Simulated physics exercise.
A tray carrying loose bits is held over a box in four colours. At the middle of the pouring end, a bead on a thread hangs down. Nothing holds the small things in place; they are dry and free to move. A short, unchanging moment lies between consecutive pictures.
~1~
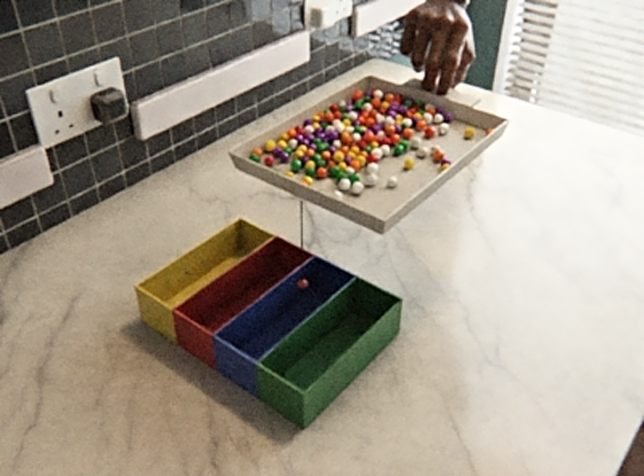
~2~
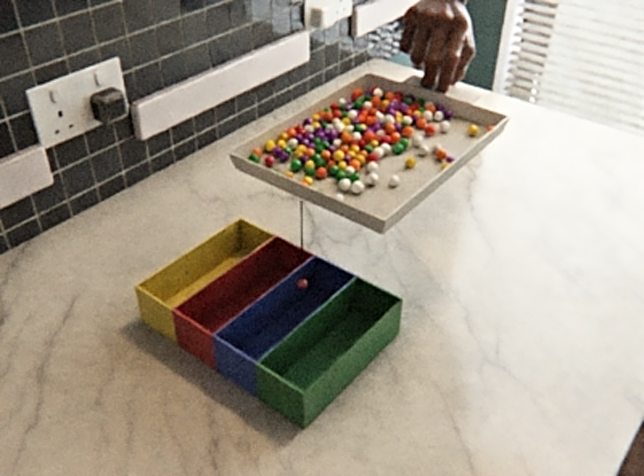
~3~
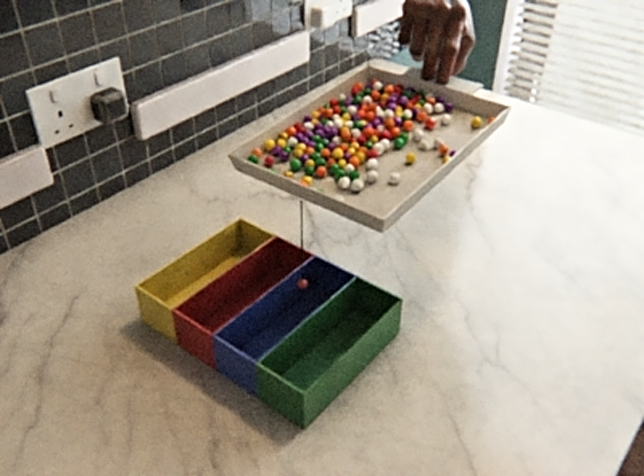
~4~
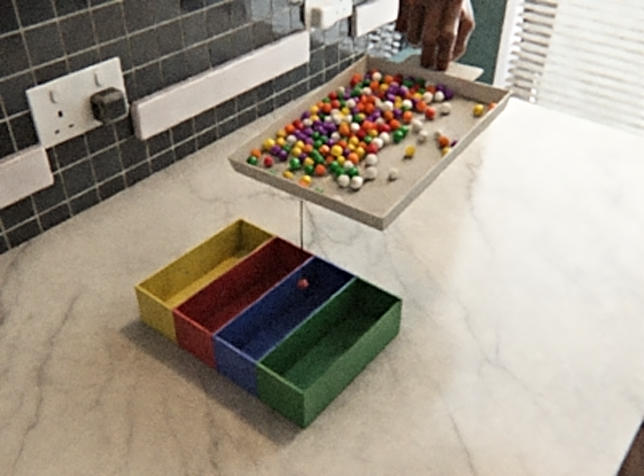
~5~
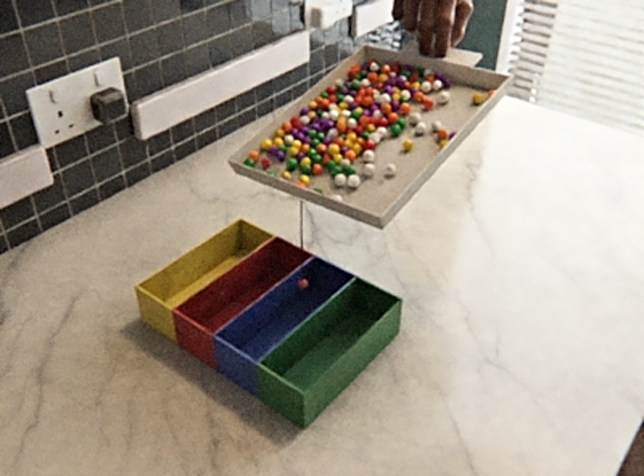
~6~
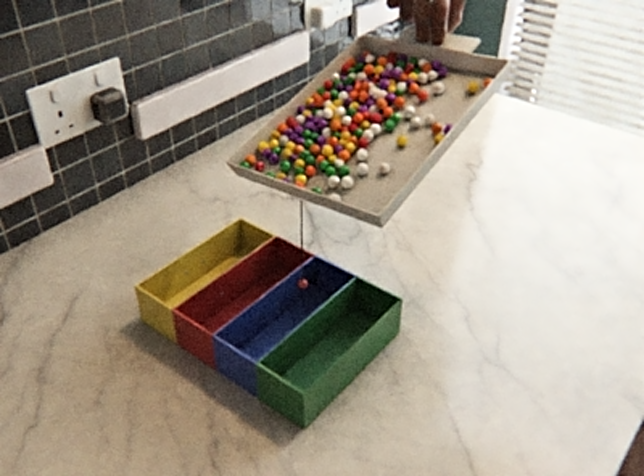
A tray of colourful beads tilting gradually toward its lower left corner as a hand raises its far end above a four-coloured box.
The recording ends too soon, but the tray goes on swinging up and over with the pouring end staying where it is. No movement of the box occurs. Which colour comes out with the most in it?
Fullest: The red cell.
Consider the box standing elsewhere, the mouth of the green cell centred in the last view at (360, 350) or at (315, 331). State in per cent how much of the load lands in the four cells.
It would be roughly 80 per cent in the first placement and roughly 90 per cent in the second.
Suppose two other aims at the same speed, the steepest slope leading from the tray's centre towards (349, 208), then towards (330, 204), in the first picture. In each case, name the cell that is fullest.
In order, it comes out as the green one and the green cell.
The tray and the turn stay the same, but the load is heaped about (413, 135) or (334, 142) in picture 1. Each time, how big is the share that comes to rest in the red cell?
In order, roughly 50 % and 40 %.
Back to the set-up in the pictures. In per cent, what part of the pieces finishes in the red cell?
Roughly 50 in a hundred.
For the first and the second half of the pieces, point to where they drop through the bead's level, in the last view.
First half (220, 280); second half (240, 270).
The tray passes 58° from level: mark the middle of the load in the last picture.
Look close to (281, 138) in the last picture.
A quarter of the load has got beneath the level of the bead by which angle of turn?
I'd put it at about 85 degrees.
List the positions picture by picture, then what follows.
The first frame shows corners of the pouring end at (234, 151) and (384, 217), level; middle of the load at (358, 131), round plastic beads; bead on its thread at (303, 284); yellow cell at (156, 311); red cell at (194, 336); blue cell at (236, 363); green cell at (281, 393).
The second frame shows corners of the pouring end at (234, 152) and (383, 216), level; middle of the load at (358, 130).
The third frame shows corners of the pouring end at (233, 153) and (383, 215), tipped barely, lowest at the left corner; middle of the load at (358, 126).
The fourth frame shows corners of the pouring end at (232, 155) and (381, 214), tipped a little, lowest at the left corner; middle of the load at (357, 120).
The fifth frame shows corners of the pouring end at (231, 158) and (380, 213), tipped a little, lowest at the left corner; middle of the load at (355, 116).
The sixth frame shows corners of the pouring end at (231, 160) and (378, 212), tipped clearly, lowest at the left corner; middle of the load at (351, 114), about two thirds on the move; yellow cell at (156, 311); red cell at (194, 336); blue cell at (236, 363); green cell at (281, 393).
Soon after the last picture, tray tipped steeply; nearly all on the tray; a stray few in the yellow cell; a stray few falling or outside the box.
A little later, tray tipped right over; a small part on the tray; about a third in the red cell; a small part in the yellow cell; a small part in the blue cell; a stray few in the green cell; about a quarter falling or outside the box.
Later still, tray tipped past a quarter turn; about half in the red cell; about a quarter in the yellow cell; a small part in the blue cell; a stray few in the green cell; a small part falling or outside the box.
By the end, tray tipped past a quarter turn; about half in the red cell; about a quarter in the yellow cell; a small part in the blue cell; a stray few in the green cell; a small part outside the box.
